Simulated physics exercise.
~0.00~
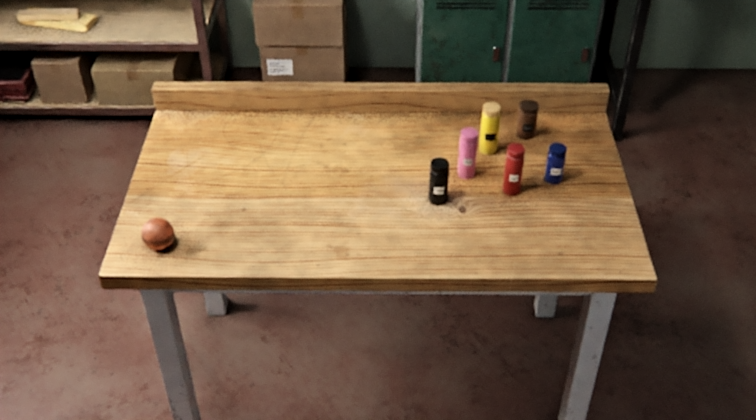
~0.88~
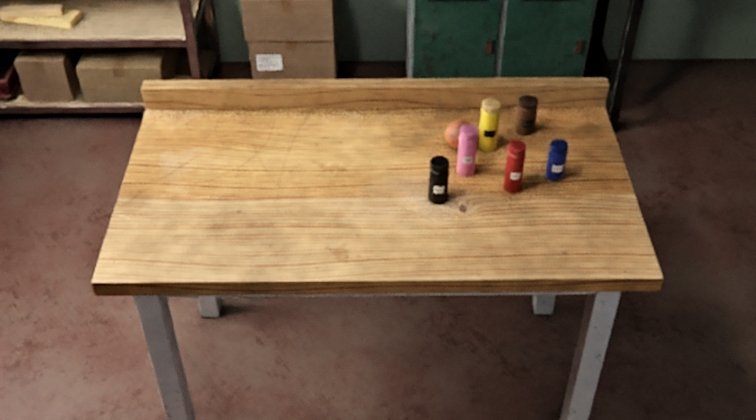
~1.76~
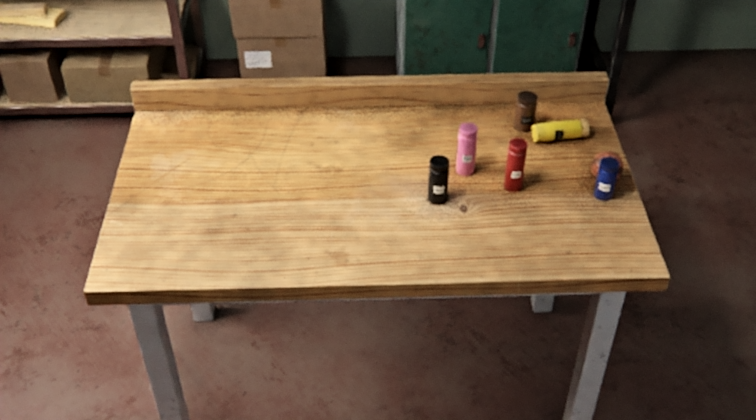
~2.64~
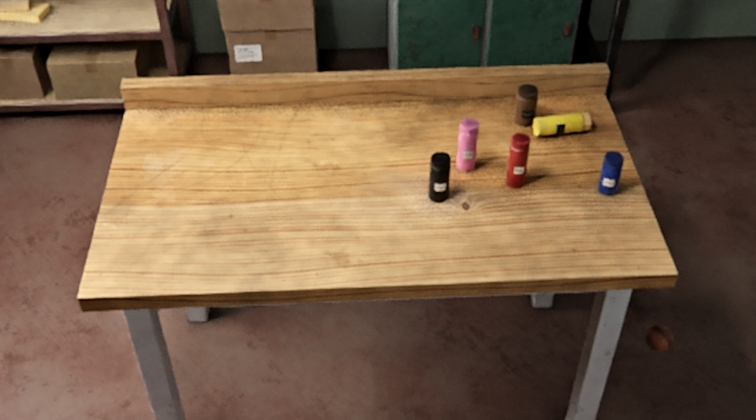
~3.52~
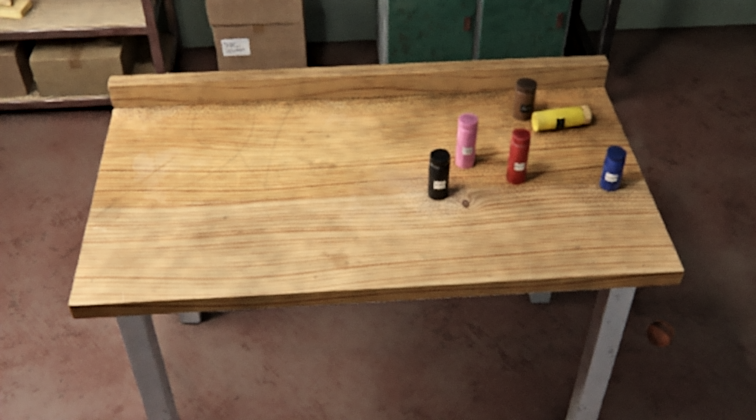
Orange ball rolling across a wooden table, toppling the yellow shaker, shifting the blue one right, then dropping to the floor.
